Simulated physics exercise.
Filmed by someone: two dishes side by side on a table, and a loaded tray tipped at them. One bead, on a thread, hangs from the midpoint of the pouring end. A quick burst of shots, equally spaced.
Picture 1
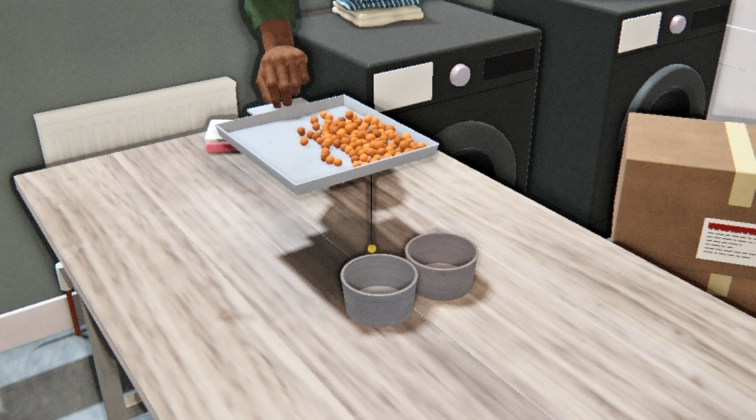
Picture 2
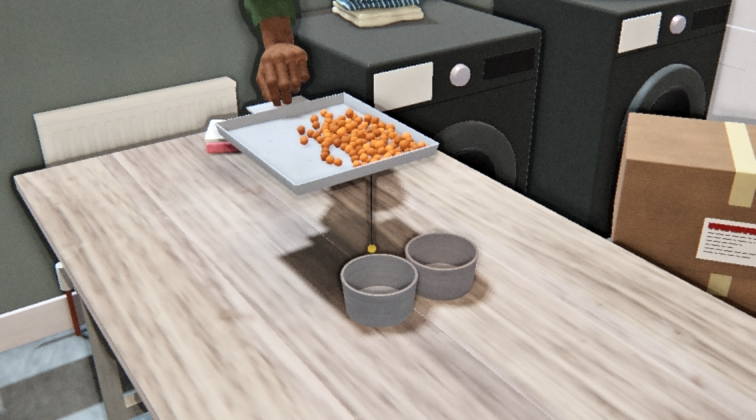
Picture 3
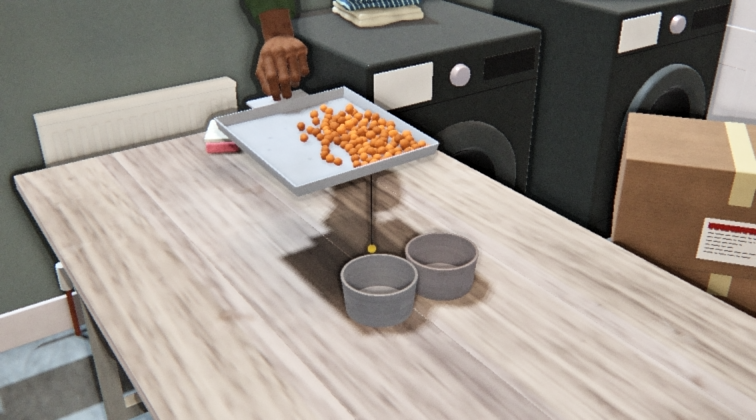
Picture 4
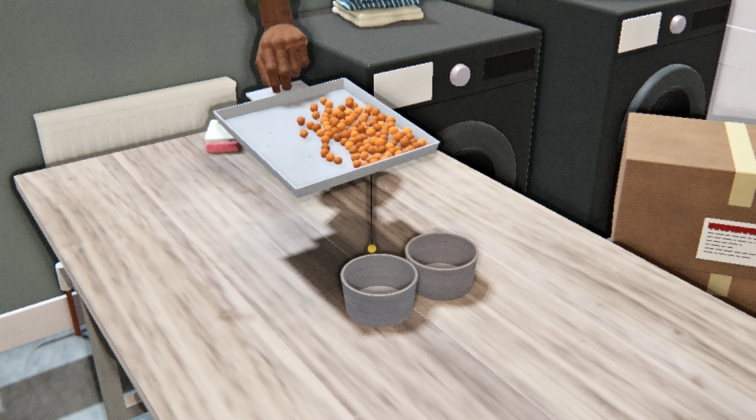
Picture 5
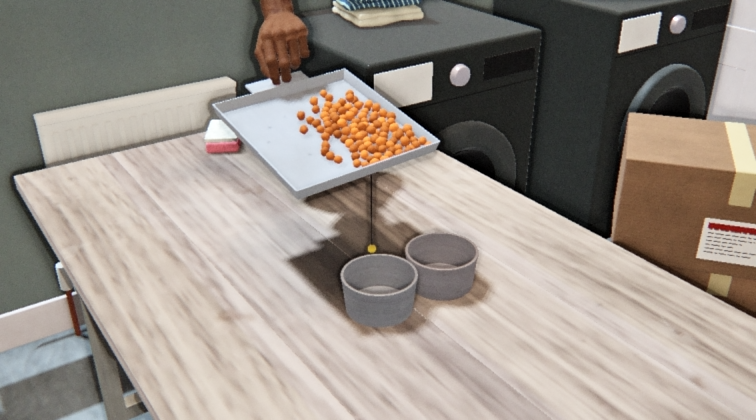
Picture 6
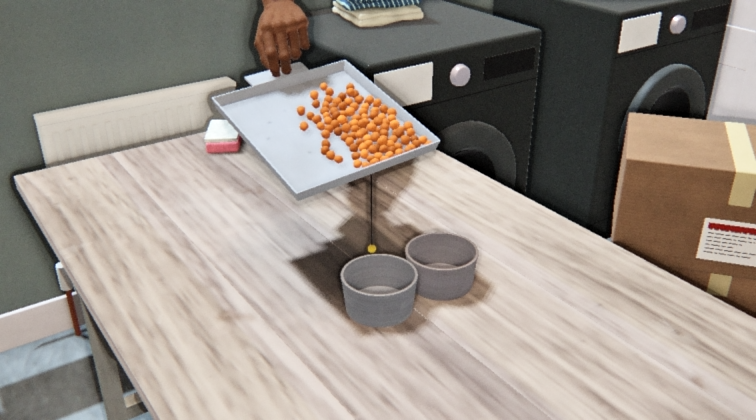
A brown hand at the far edge slowly raises its end of a pale grey tray, steepening it slightly toward the viewer, while its near edge dips a little at the left corner. Orange coated peanuts stay bunched on the tray's right side, above a hanging yellow bead and two grey dishes. The still, raised view shows a wooden table, dark front-loading machines and a cardboard box at right.
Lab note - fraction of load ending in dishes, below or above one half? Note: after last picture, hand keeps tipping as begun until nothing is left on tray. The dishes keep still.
Below one half.
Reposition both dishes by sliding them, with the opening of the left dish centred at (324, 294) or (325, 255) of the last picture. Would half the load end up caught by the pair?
Well, it comes to a greater portion at first and a lesser portion after that.
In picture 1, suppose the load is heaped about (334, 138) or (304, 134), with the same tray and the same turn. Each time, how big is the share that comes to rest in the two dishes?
Close to 20 in a hundred, then close to 30 in a hundred.
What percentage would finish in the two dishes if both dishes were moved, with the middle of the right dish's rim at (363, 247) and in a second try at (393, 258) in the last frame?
Near 10 % and 50 %.
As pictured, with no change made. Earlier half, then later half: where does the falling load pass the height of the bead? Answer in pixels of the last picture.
First half (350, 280); second half (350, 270).
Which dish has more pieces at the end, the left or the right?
The fuller one is the left side.
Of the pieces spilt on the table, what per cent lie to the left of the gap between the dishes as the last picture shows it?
80 per cent, about.
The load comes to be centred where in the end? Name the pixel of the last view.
Somewhere around (354, 320) in the last picture.
Shortly afterwards, tray tipped steeply; all but a few on the tray; only a few outside both; a little in the air.
Next, tray tipped right over; the bulk on the tray; a little in the left dish; only a few in the right dish; a little outside both; only a few in the air.
Some moments later, tray tipped past a quarter turn; near a third in the left dish; only a few in the right dish; near two thirds outside both.
In the end, tray tipped past a quarter turn; near a third in the left dish; only a few in the right dish; near two thirds outside both.
